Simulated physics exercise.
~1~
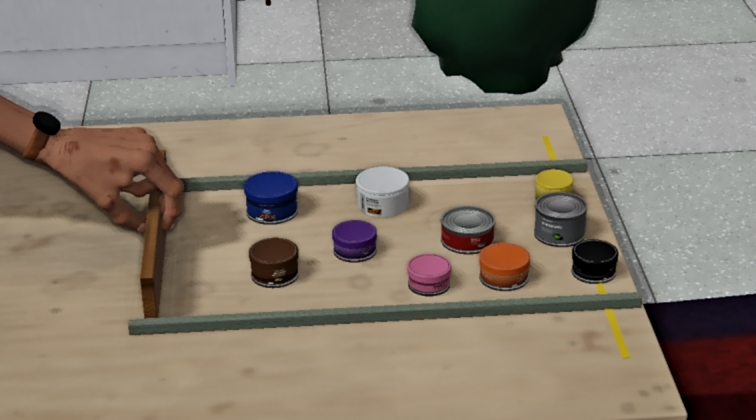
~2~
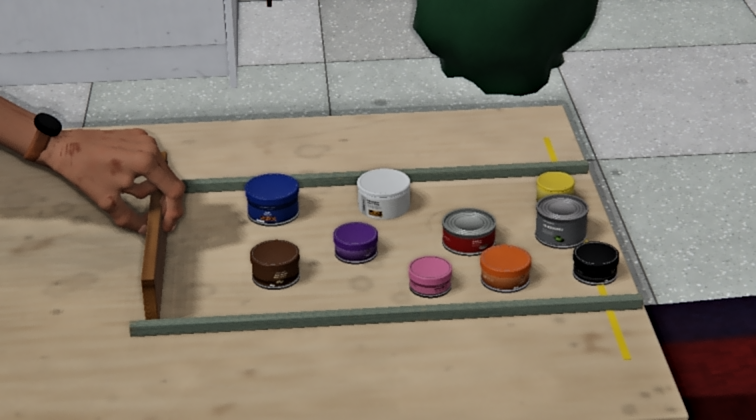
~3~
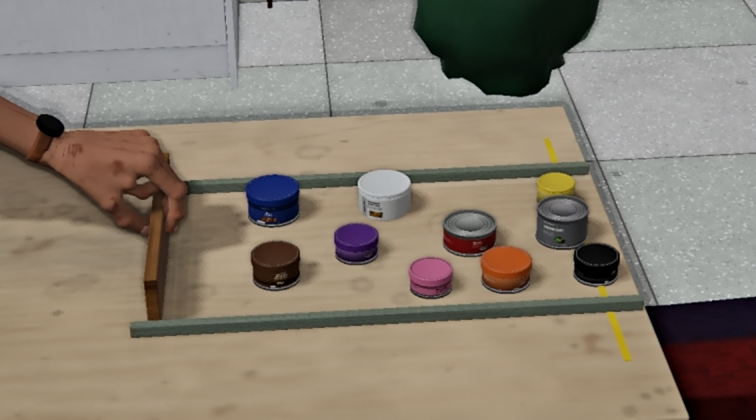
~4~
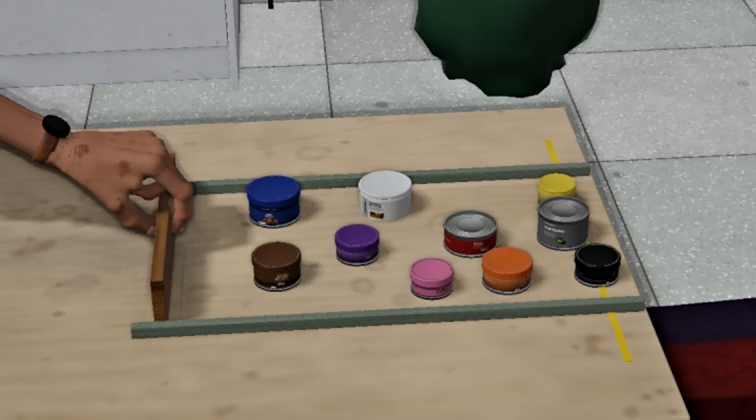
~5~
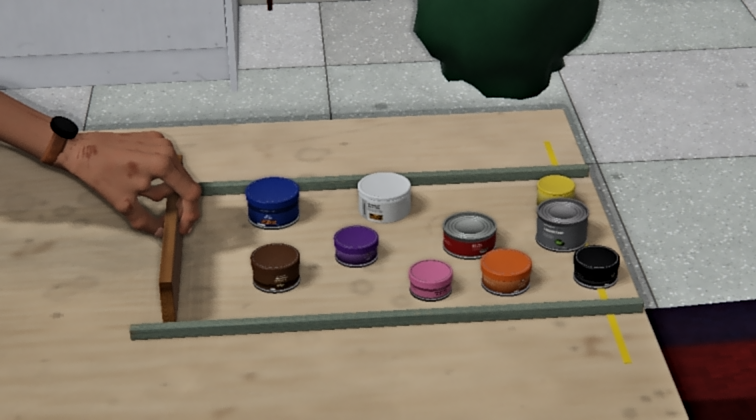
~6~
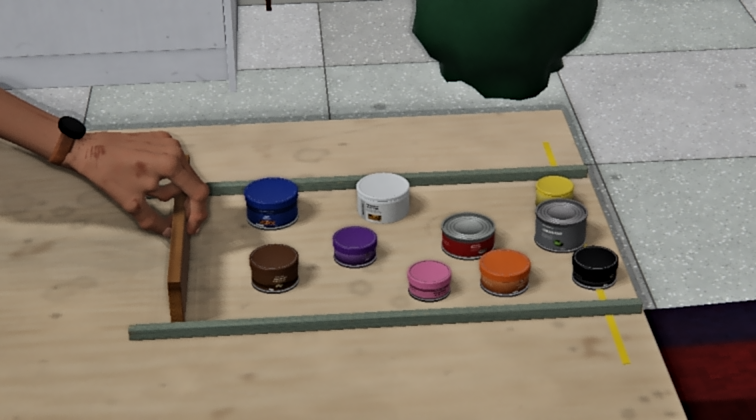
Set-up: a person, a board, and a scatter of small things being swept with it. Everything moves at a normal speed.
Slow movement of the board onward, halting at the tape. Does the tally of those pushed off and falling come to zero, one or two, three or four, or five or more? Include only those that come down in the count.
Pushes off five or more.
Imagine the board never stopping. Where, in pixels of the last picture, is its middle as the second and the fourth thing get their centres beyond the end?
About (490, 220), then about (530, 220).
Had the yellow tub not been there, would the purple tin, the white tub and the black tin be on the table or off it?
Purple tin: Still there; white tub: Over the edge; black tin: Over the edge.
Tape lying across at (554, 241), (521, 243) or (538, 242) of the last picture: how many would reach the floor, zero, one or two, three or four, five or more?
Lab note - count at each of the three spots: At least five; 3 or 4; 3 or 4.
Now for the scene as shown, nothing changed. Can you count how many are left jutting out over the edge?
Looks like 4 of them.
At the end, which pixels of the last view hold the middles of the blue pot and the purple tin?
First (593, 188), then (603, 231).
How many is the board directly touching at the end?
All in all, 4.
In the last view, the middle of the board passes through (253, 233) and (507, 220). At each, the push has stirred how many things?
Answer - first 2, then 10.
A little later, none off yet; black tin at rest near (595, 268); yellow tub at rest near (555, 195); grey tin at rest near (561, 226).
Next, one off so far; black tin tilted a little near (643, 265); yellow tub dropping near (640, 280); grey tin tilted well over near (650, 248).
When it is over, the number that fall off is five or more; down, white tub, red pot, orange pot, grey tin, yellow tub and black tin.
